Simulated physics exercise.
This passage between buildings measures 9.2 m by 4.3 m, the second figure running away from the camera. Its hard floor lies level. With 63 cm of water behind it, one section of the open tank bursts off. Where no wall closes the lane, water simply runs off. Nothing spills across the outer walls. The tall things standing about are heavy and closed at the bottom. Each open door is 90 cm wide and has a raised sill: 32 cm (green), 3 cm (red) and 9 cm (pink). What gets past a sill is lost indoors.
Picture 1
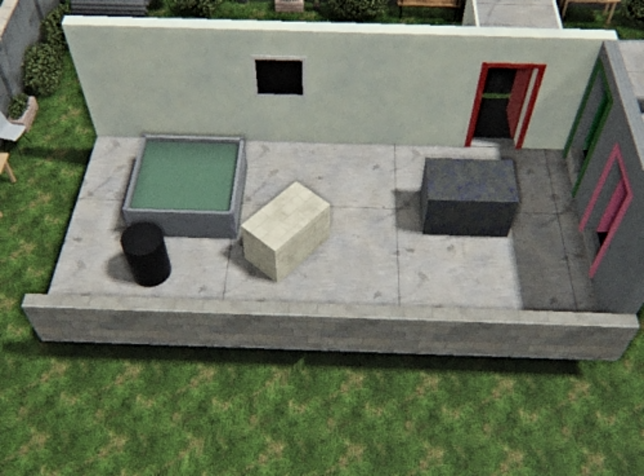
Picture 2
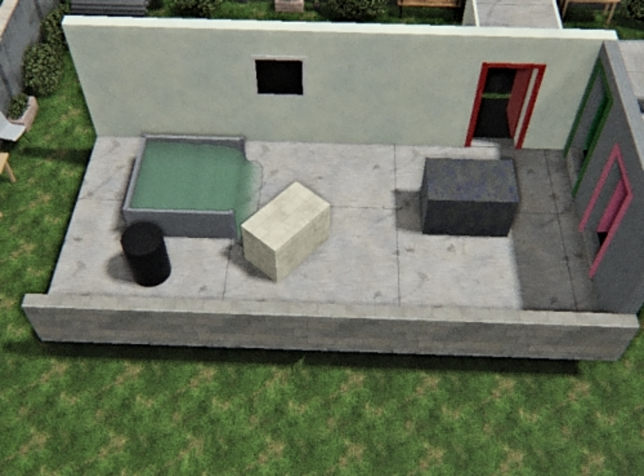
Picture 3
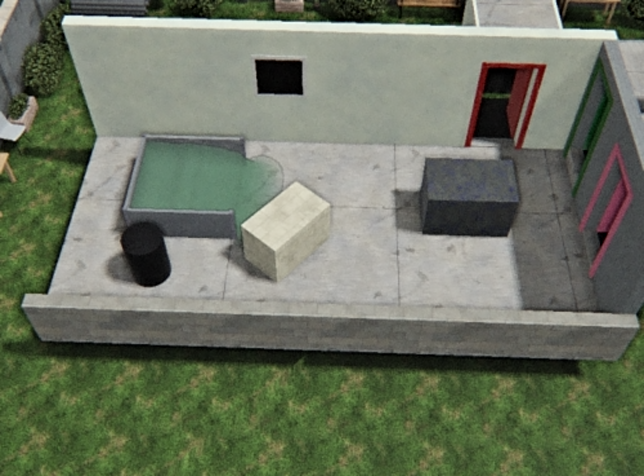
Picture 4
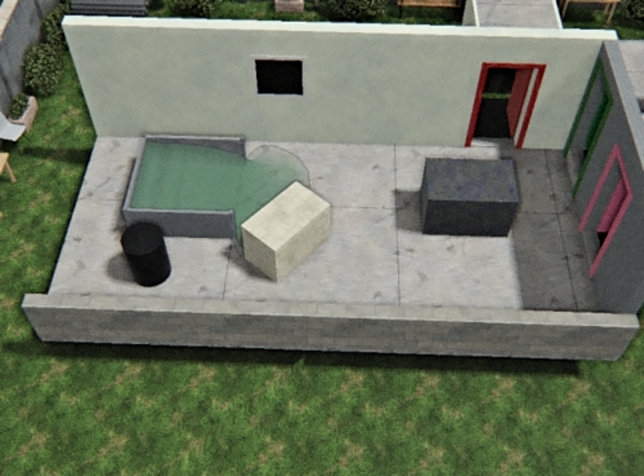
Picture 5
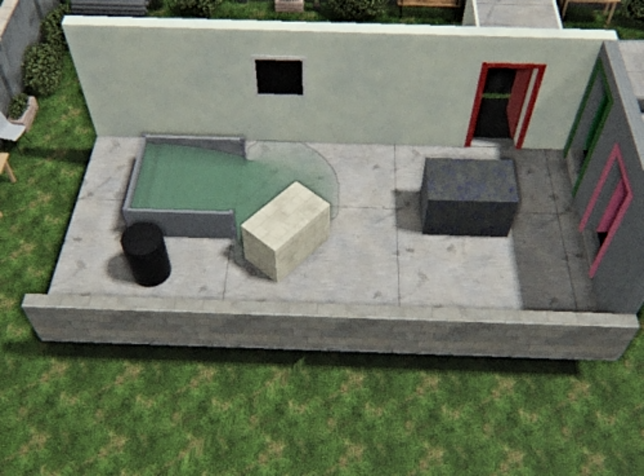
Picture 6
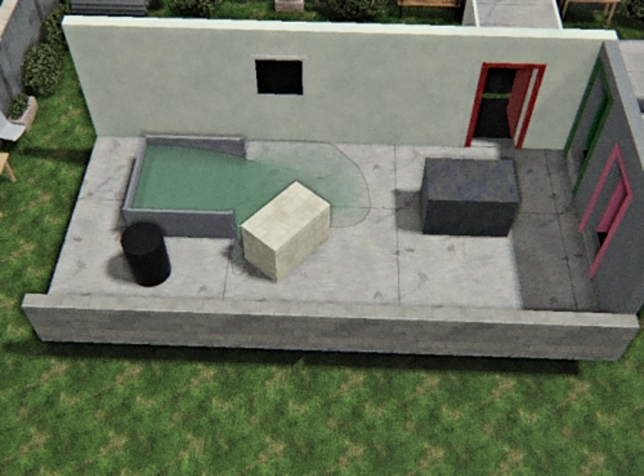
The clip shows a walled concrete yard with an open tank of greenish water, a black cylinder and two blocks; the tank's right side gives way and water spreads rightward across the floor, passing behind the pale block.
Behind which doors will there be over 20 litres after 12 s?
The water let in: At the green door it keeps below the limit; at the red door it exceeds the limit; at the pink door it does not reach the limit.
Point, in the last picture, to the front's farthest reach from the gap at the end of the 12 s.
At about (598, 337).
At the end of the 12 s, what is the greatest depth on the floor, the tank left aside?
About 8 cm.
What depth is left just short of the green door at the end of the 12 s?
Roughly 6.5 cm deep.
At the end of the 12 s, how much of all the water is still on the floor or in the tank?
About 82 per cent.
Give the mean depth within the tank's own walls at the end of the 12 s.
About 3 cm.
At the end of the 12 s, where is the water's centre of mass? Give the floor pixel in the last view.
Around (362, 231).
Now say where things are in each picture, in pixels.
The open tank at (186, 176) is whole and still, 63 cm deep, in the first frame.
The front is at (238, 242), 1.0 m from the gap at (238, 191); 0.5 m2 of floor is under water; 63 cm left at the back of the open tank, in the second frame.
Water pours out at (238, 193) and has run 1.1 m, to (258, 245); deepest outside 30 cm, 63 cm at the open tank's back, in the third frame.
Water pours out at (238, 194) and has run 1.5 m, to (286, 154); deepest outside 31 cm, 61 cm at the open tank's back, in the fourth frame.
Water pours out at (238, 194) and has run 1.9 m, to (325, 164); deepest outside 60 cm, 55 cm at the open tank's back, in the fifth frame.
The front is at (365, 196), 2.4 m from the gap at (238, 194); 4.7 m2 of floor is under water; 54 cm left at the back of the open tank, in the sixth frame.
A moment later water covers 30 % of the floor and is deepest (40 cm) near (269, 232); green door not reached, red door not reached, pink door not reached.
Soon after water covers 45 % of the floor and is deepest (29 cm) near (323, 143); green door 1 cm at the sill, 0 L in, red door 11 cm at the sill, 2 L in, pink door not reached.
Next water covers 60 % of the floor and is deepest (28 cm) near (560, 163); green door 27 cm at the sill, 2 L in, red door 9 cm at the sill, 37 L in, pink door 6 cm at the sill, 0 L in.
Later on water covers 85 % of the floor and is deepest (14 cm) near (598, 337); green door 9 cm at the sill, 3 L in, red door 10 cm at the sill, 119 L in, pink door 6 cm at the sill, 0 L in.
At the end water covers 90 % of the floor and is deepest (8 cm) near (323, 149); green door 6 cm at the sill, 3 L in, red door 6 cm at the sill, 169 L in, pink door 5 cm at the sill, 0 L in.
